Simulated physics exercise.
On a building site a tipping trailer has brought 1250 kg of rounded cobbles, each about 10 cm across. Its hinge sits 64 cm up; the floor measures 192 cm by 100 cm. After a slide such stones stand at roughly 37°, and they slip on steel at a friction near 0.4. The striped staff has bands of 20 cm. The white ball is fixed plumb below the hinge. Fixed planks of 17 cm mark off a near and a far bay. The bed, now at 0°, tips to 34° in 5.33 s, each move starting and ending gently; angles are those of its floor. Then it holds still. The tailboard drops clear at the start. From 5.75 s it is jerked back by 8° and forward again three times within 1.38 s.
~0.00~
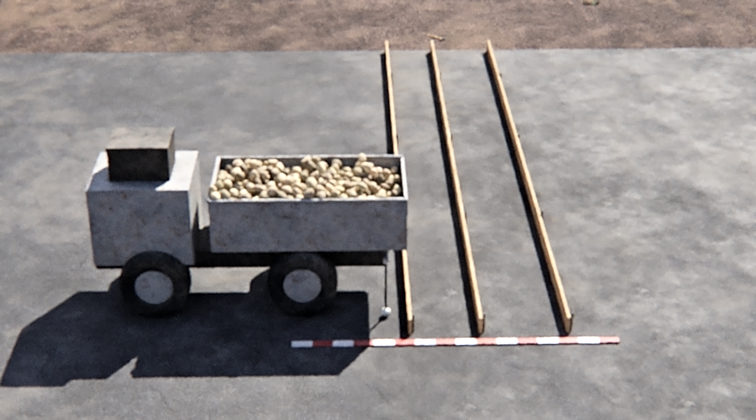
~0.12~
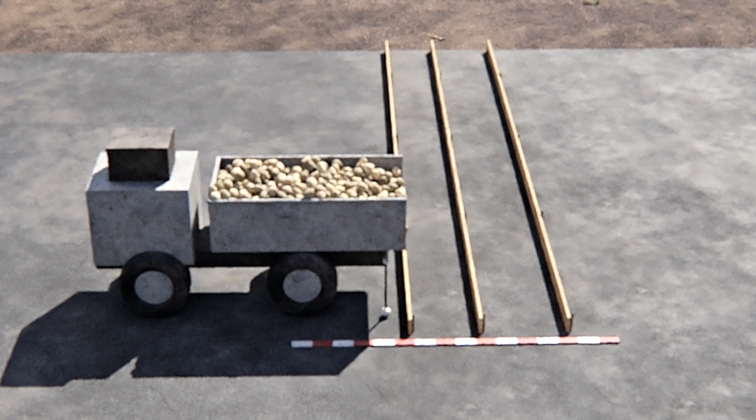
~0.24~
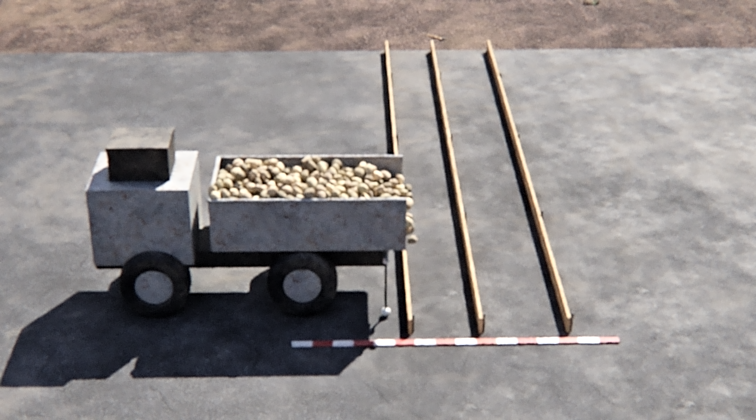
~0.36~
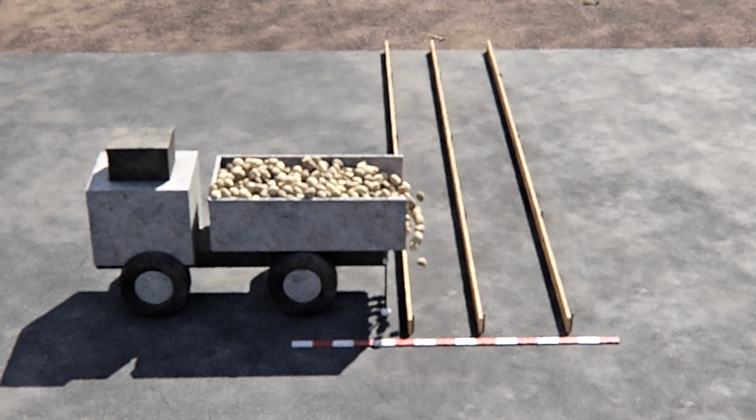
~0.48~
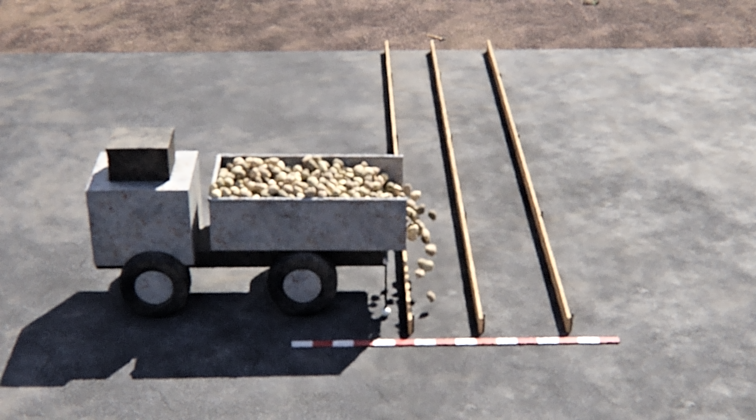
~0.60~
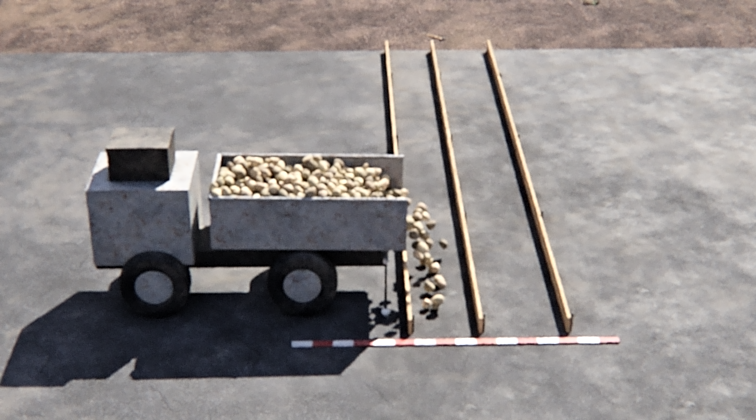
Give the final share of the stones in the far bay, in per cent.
Roughly 30 per cent ends in the far bay.
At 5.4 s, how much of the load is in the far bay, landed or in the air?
Some 25 per cent.
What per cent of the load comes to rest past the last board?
Some 0 per cent of the load.
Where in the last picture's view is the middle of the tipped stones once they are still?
Around (446, 275).
After 4.0 s the floor is at 29°; 39 % in the bed, 1 % short of the bays, 54 % in the near bay, 6 % in the far bay; the foremost stones are at (516, 277).
After 5.4 s the floor is at 34°; 1 % in the bed, 9 % short of the bays, 64 % in the near bay, 27 % in the far bay; the foremost stones are at (546, 274).
After 7.6 s the floor is at 34°; 0 % in the bed, 13 % short of the bays, 59 % in the near bay, 28 % in the far bay; the foremost stones are at (548, 277).
After 10.5 s the floor is at 34°; 0 % in the bed, 13 % short of the bays, 59 % in the near bay, 28 % in the far bay; the foremost stones are at (548, 277).
